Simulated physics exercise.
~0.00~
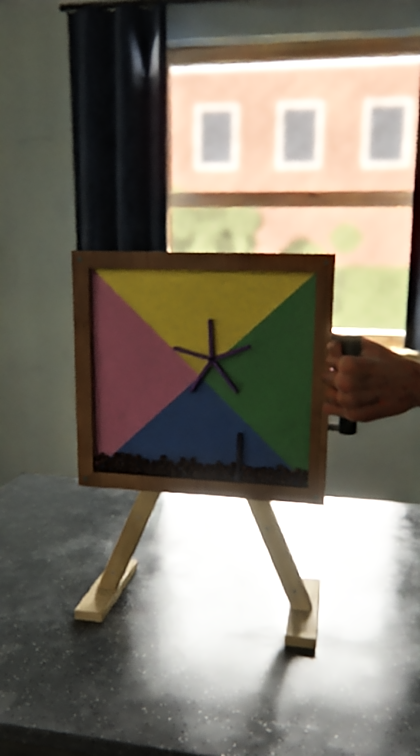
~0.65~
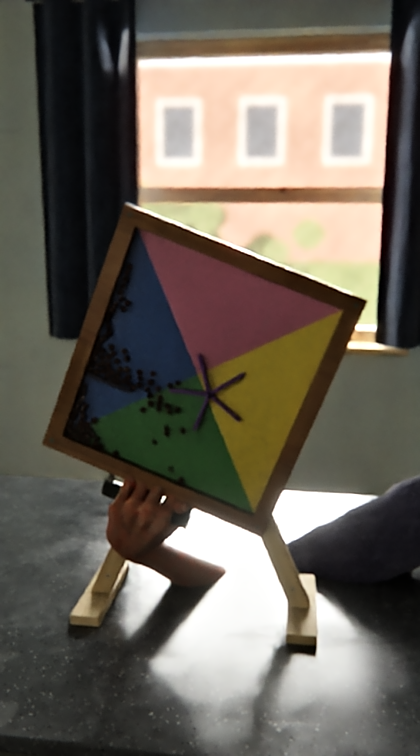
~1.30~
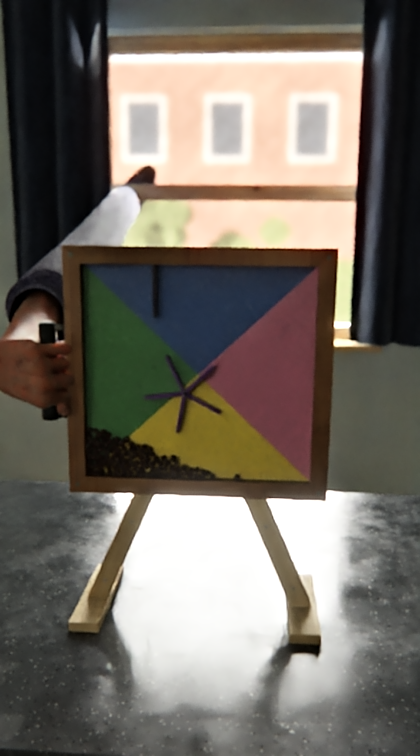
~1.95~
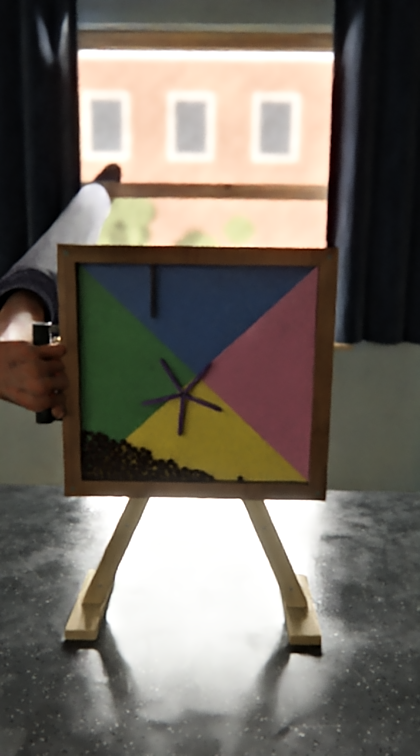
A hand turned a square, framed board with four coloured wedges clockwise on its wooden stand until it was upside down, and the small dark beads inside slid off the blue, tumbled across the green, and settled along the bottom over green and yellow.
